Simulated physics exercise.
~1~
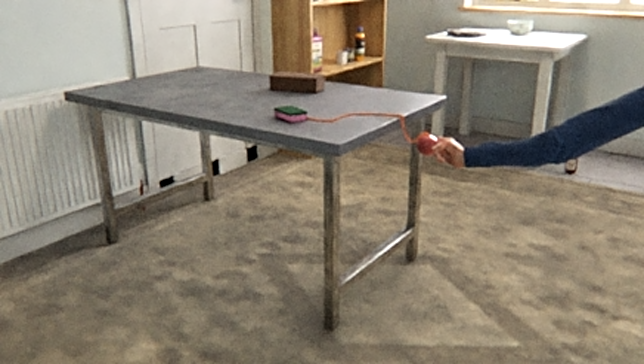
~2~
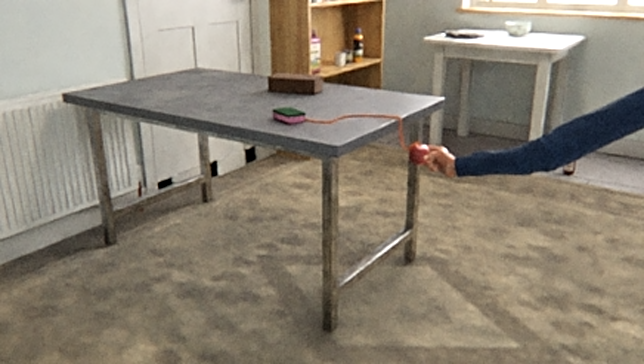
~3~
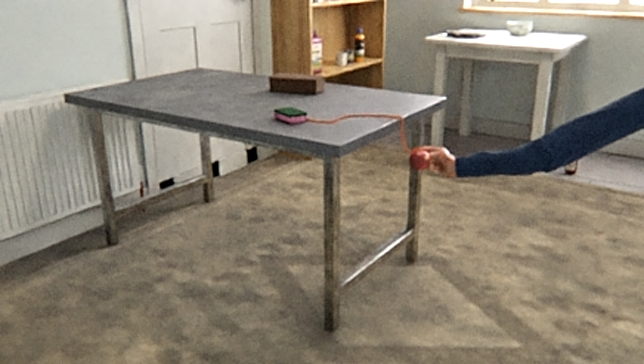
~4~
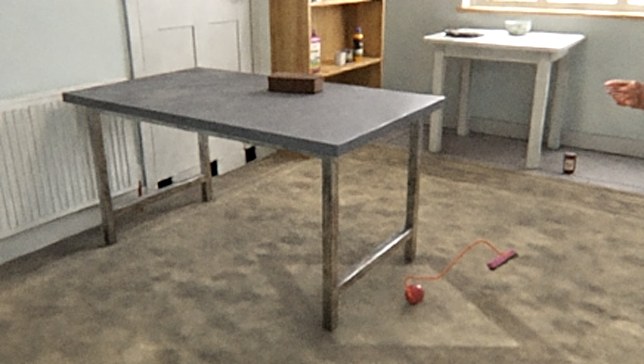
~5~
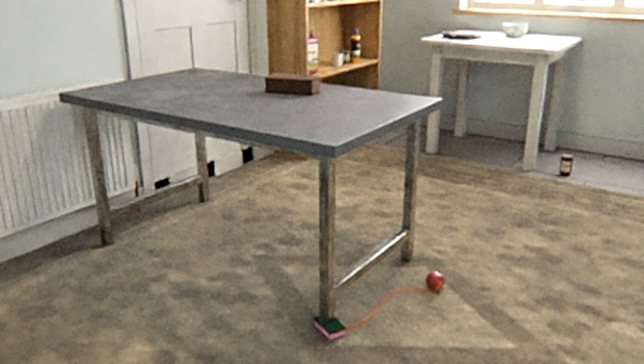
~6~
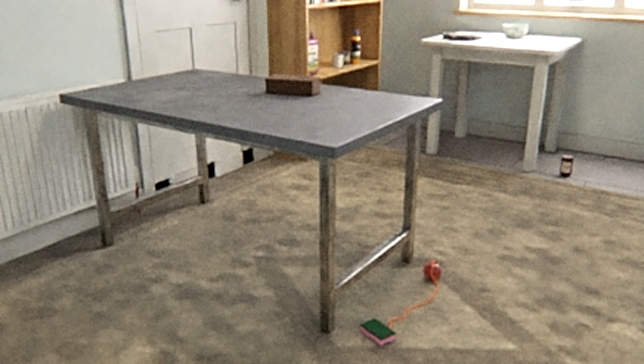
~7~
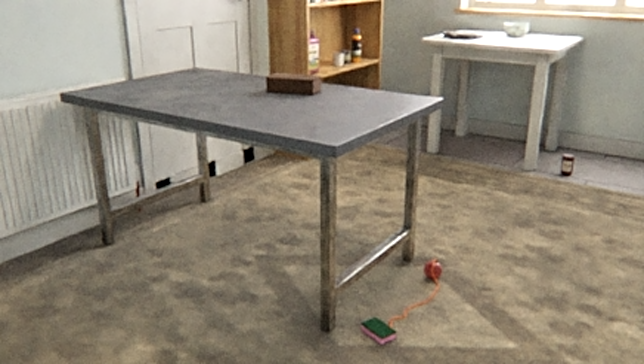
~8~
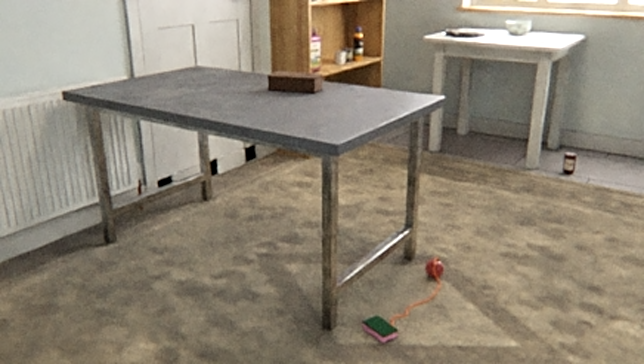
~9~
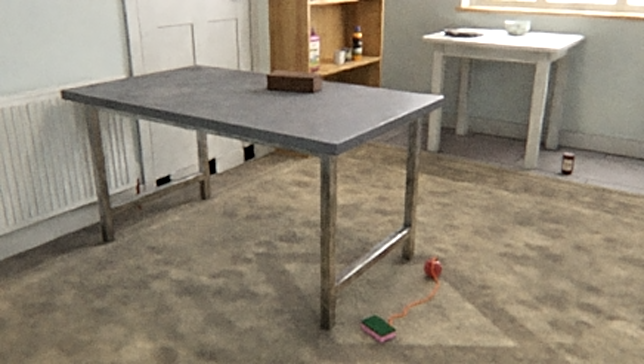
A red apple hung on a string over the edge of a grey table until a hand let go, and it dropped to the floor, dragging the tied green-and-pink sponge off after it; both ended up on the carpet while the brick stayed put.
